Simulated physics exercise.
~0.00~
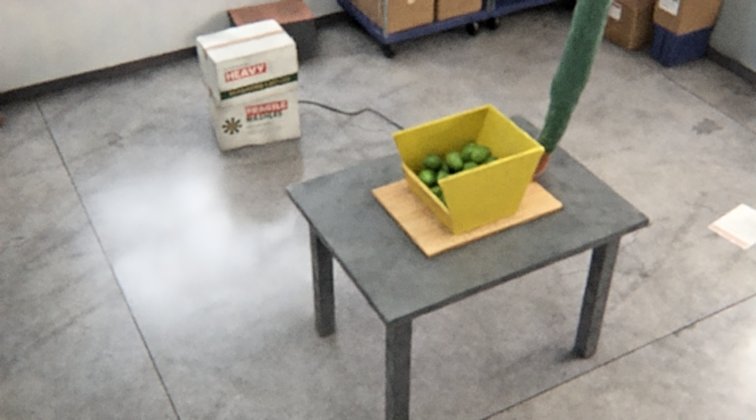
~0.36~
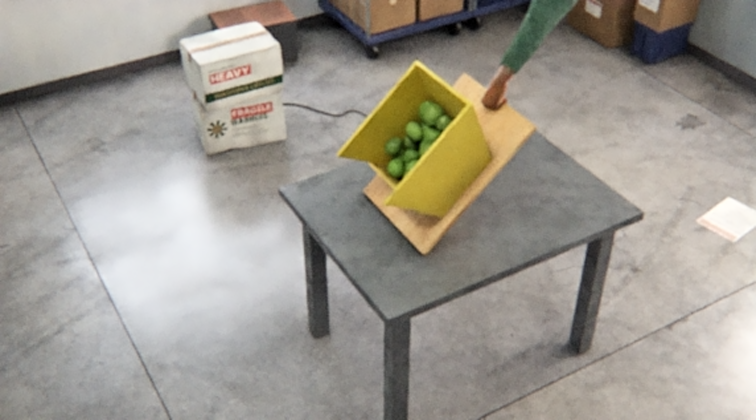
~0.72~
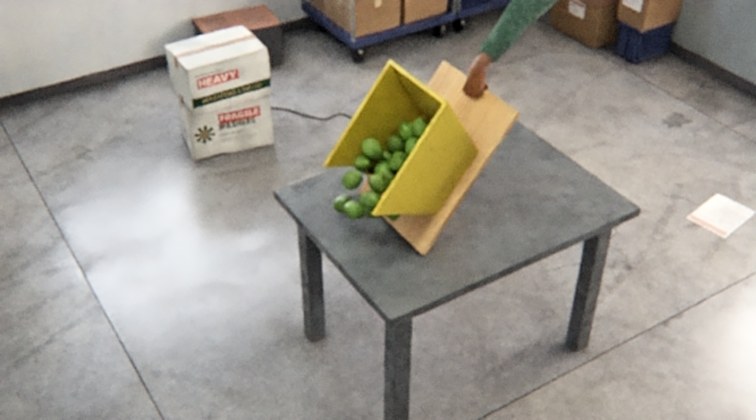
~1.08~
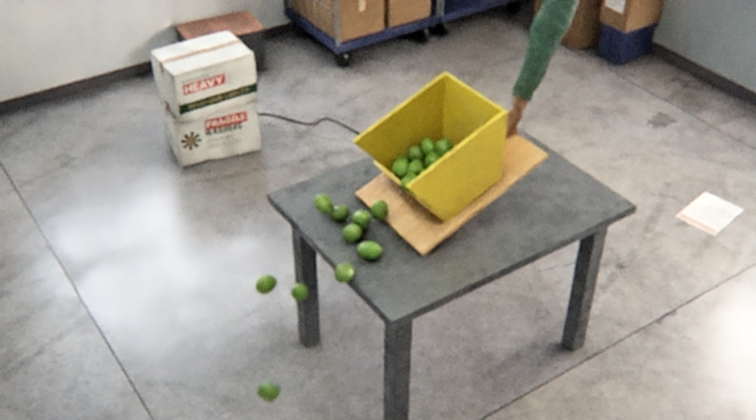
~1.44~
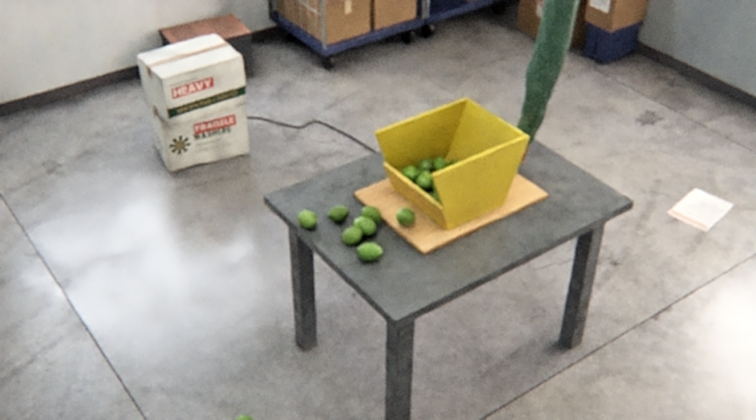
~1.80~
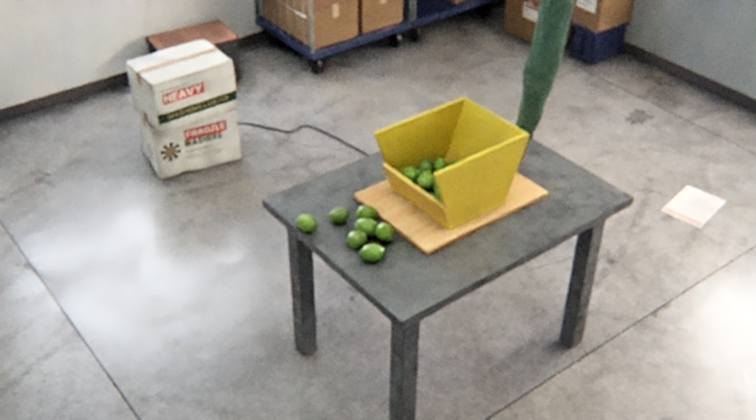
In a space with a smooth grey floor, a yellow container of limes sits on a wooden board on a dark table, with a taped box and loaded carts behind. An arm in a green sleeve lifts the right side of the board, tipping the container steeply to the left. Limes spill over its low left wall onto the tabletop. As the board is lowered, several roll off the table's edge and drop towards the floor. The board ends flat again, with some limes still in the container and a small group resting on the table beside it.
